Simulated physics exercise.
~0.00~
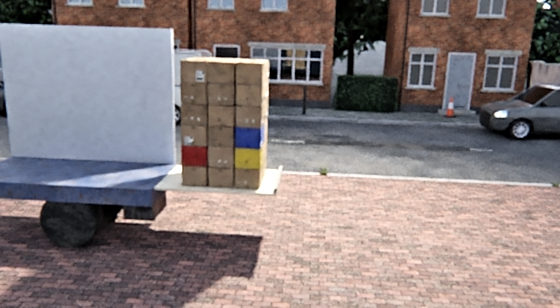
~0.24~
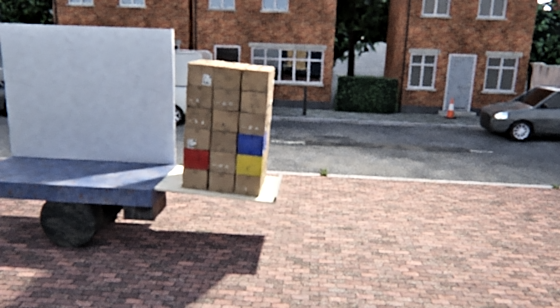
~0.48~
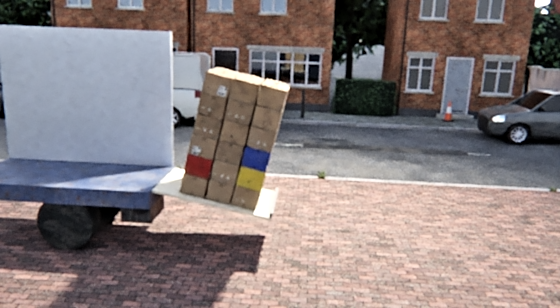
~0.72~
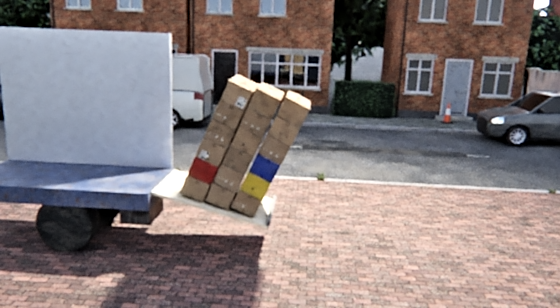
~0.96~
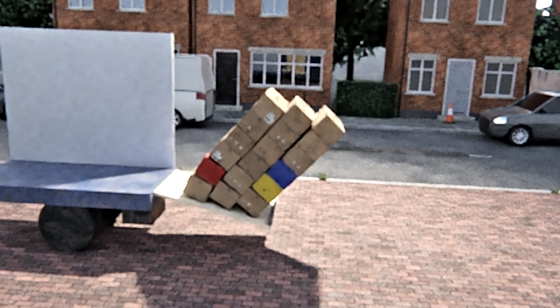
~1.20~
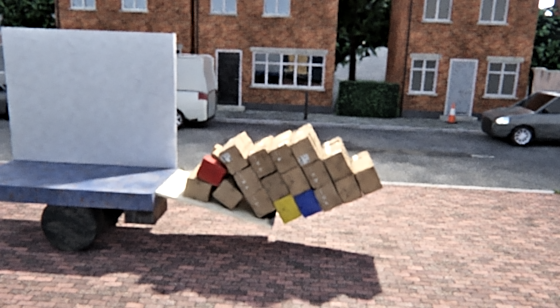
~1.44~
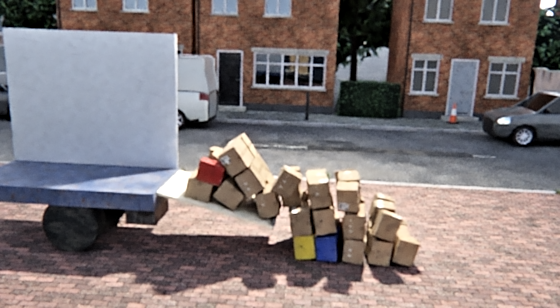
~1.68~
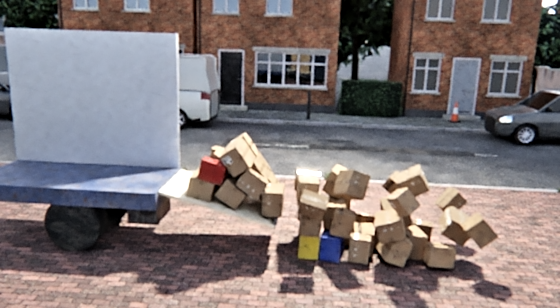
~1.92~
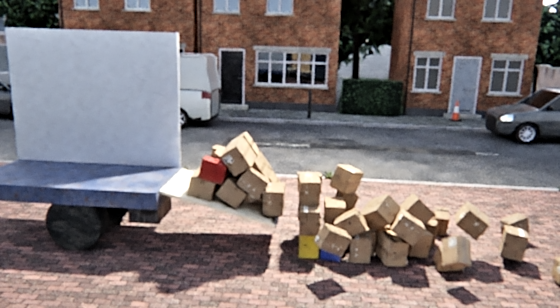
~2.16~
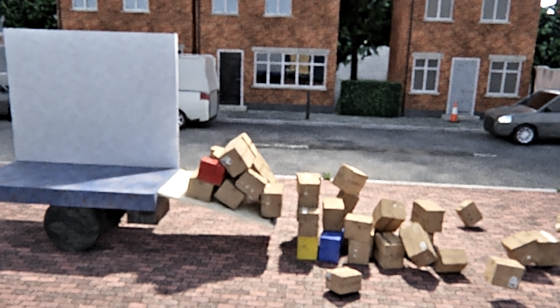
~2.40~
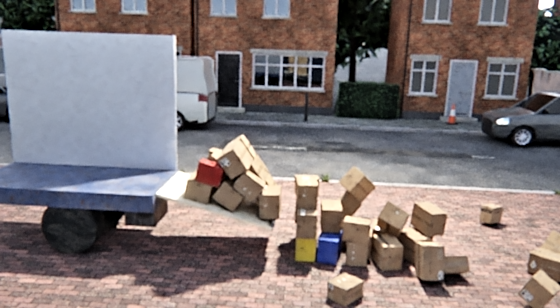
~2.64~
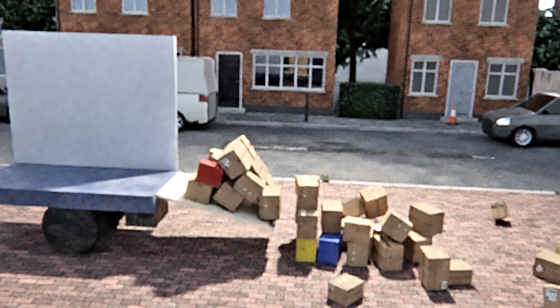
In this clip, a platform at the back of a lorry tilts down to the right, and its stack of cartons leans and topples; most, including the blue and yellow ones, spill across the brick paving, while the red one stays aboard in a small leaning heap.
